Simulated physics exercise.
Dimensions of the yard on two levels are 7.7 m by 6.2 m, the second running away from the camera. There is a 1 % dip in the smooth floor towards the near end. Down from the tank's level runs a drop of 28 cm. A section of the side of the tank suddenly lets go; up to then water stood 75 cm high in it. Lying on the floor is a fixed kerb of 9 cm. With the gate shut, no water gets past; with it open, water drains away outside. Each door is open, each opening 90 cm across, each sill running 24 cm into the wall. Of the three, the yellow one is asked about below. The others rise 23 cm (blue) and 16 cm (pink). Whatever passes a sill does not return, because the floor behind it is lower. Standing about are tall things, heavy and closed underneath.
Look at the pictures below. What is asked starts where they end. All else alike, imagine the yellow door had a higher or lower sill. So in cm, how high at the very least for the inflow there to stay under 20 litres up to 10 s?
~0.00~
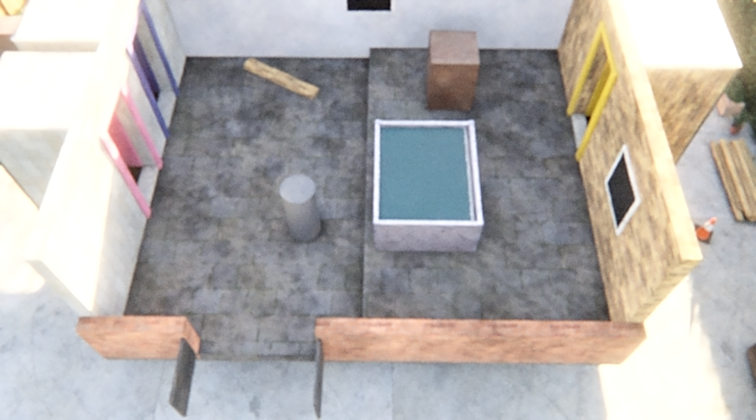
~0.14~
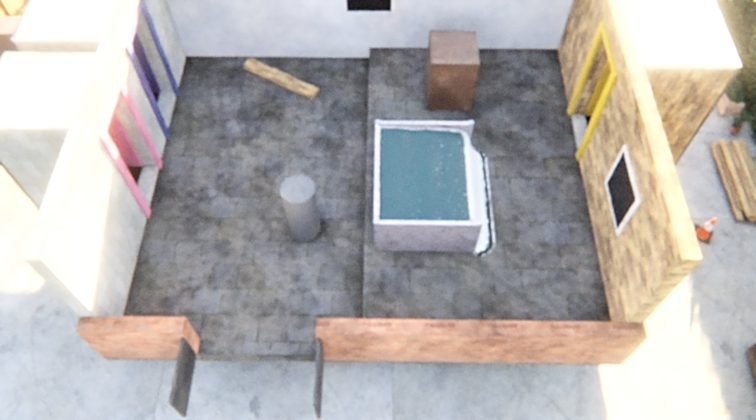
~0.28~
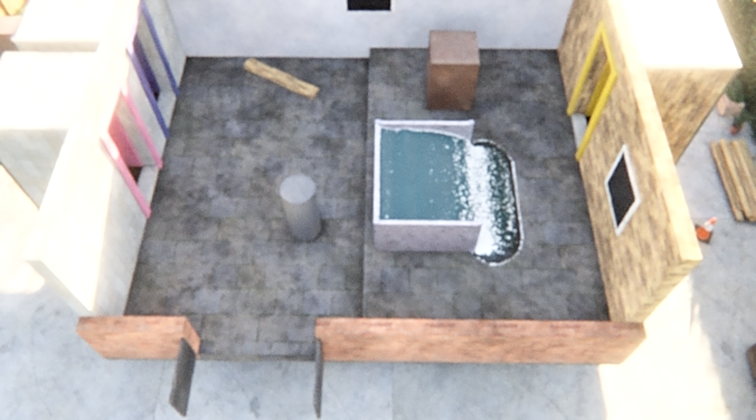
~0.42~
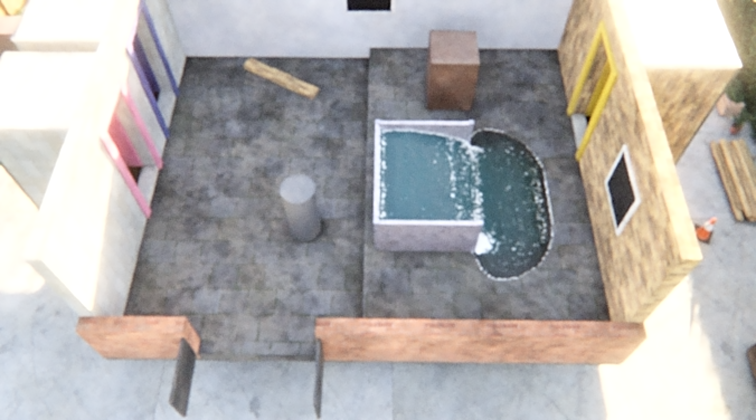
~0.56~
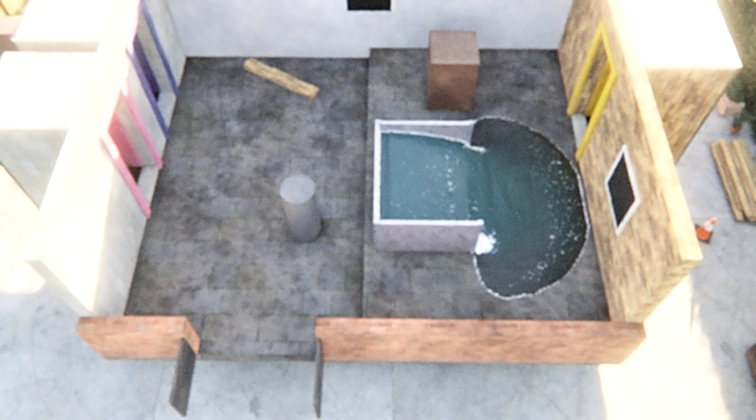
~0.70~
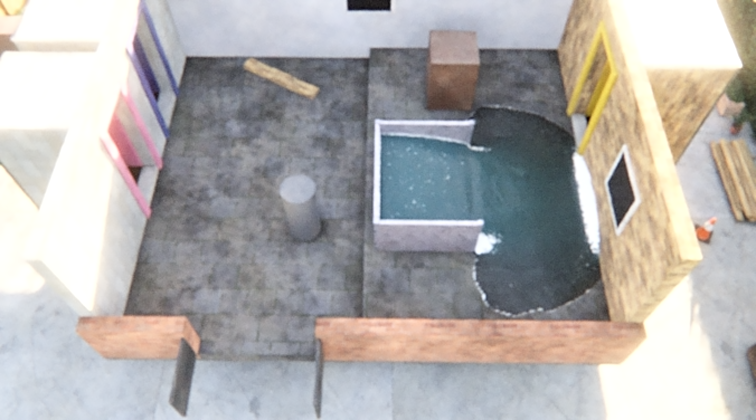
At least 22 cm or so.
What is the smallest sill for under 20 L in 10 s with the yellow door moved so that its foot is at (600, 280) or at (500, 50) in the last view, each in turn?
23 and 15 cm.
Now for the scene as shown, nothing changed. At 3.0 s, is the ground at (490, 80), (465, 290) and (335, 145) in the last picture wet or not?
Going in order: Swamped, swamped, untouched.
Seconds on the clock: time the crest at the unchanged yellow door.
Peak: Close to 1.4 s.
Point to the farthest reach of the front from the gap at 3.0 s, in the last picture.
In the last picture, around (552, 51).
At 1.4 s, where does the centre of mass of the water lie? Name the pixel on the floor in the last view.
Look at about (492, 203) in the last view.
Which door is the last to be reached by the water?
The last one is the blue door.
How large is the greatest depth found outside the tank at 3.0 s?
Roughly 30 cm.
After 1.4 s water covers 20 % of the floor, deepest (47 cm) near (582, 207); 24 cm at the yellow door, 36 litres in over its 8 cm sill.
After 3.0 s water covers 35 % of the floor, deepest (30 cm) near (595, 336); 14 cm at the yellow door, 132 litres in over its 8 cm sill.
After 10.0 s water covers 95 % of the floor, deepest (8 cm) near (163, 154); 5 cm at the yellow door, 147 litres in over its 8 cm sill.
At the yellow door as built, the water arrived by 0.8 s and peaked near 24 cm at 1.4 s.
With a sill of 18.5 cm, 40 litres would have come in within the 10 s; with 25 cm, 10 litres. So under 20 litres takes about 22 cm.
